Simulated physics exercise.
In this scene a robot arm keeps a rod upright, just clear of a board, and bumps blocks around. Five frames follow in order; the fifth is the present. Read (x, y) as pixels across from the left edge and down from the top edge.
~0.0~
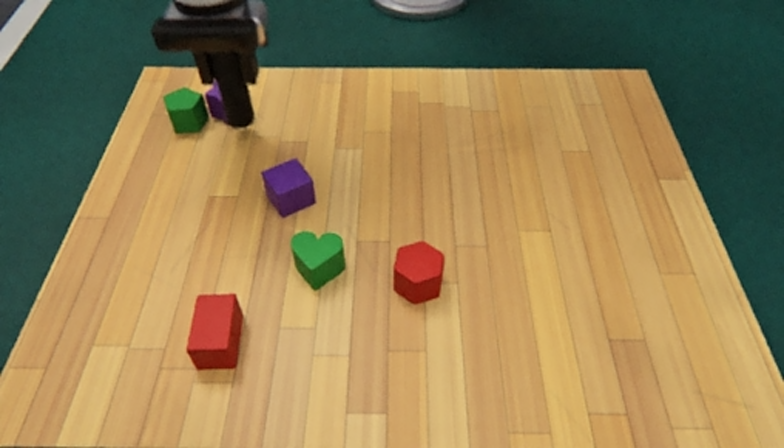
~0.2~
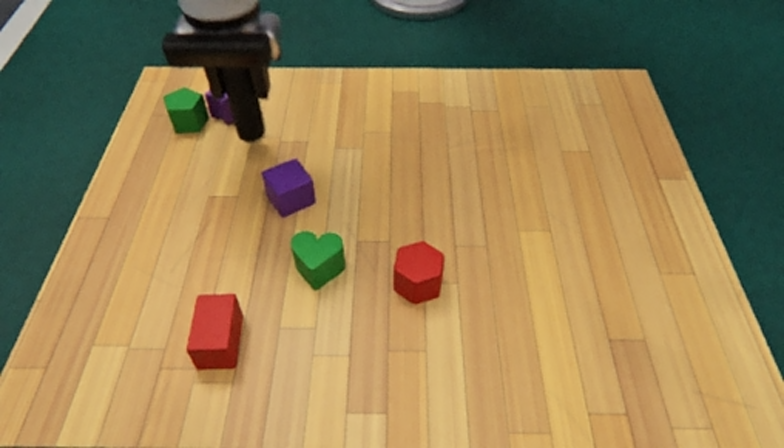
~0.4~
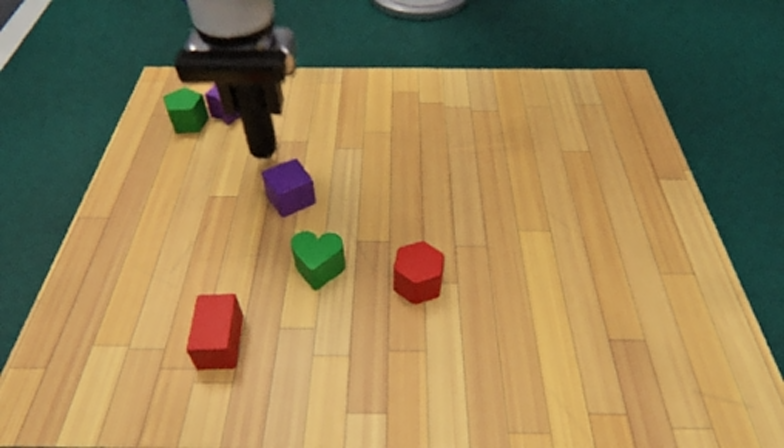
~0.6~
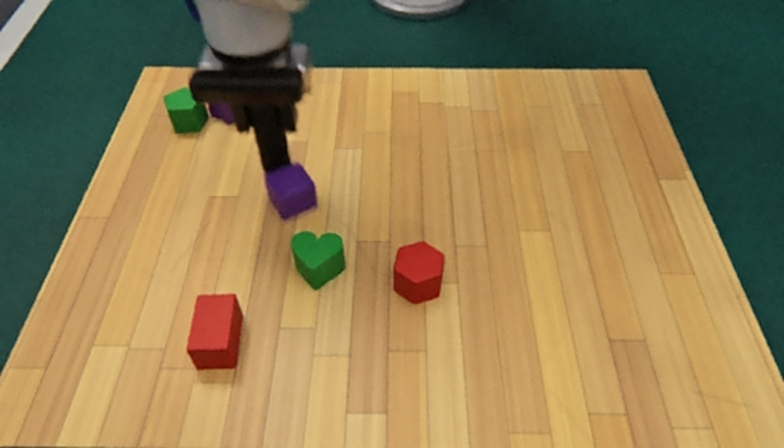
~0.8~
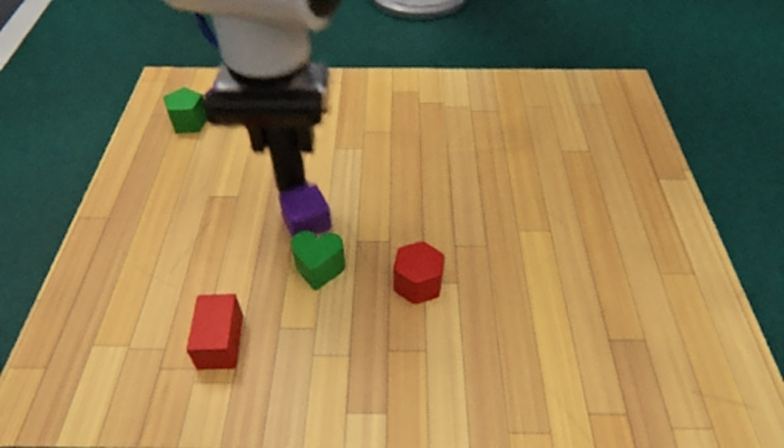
A light wooden board on a dark green surface is seen from above at an angle by a still camera. A green pentagonal block and a partly hidden purple block sit at the upper left, another purple block and a green heart nearer the middle, a red hexagon to their right, and a red block lower left. A dark rod on a robot arm moves down and slightly right, then pushes the nearer purple block a short way toward the heart.
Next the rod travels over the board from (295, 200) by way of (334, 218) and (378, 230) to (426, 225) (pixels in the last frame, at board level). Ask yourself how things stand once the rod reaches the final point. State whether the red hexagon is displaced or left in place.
By the last moment, the red hexagon will still be in its place.
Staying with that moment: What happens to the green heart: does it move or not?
It gets displaced.
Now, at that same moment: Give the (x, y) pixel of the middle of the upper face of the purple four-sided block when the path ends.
Its top middle: (327, 227).
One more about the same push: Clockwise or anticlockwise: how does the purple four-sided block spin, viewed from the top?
The turn is clockwise.
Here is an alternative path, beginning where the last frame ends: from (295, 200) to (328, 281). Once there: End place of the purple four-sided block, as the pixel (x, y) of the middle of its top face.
It will end up at (338, 290).
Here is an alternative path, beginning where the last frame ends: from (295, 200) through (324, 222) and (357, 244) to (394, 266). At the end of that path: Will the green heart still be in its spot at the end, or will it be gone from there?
The answer is that it is displaced.
On the path given first. One third of the way, rod at (333, 206); purple four-sided block at (323, 222), turned 40° clockwise; green heart at (316, 254).
Two thirds of the way, rod at (378, 218); purple four-sided block at (327, 227), turned 45° clockwise; green heart at (314, 258), turned 15° clockwise.
At the end, rod at (427, 213); purple four-sided block at (327, 227), turned 45° clockwise; green heart at (314, 258), turned 15° clockwise; red hexagon unmoved.
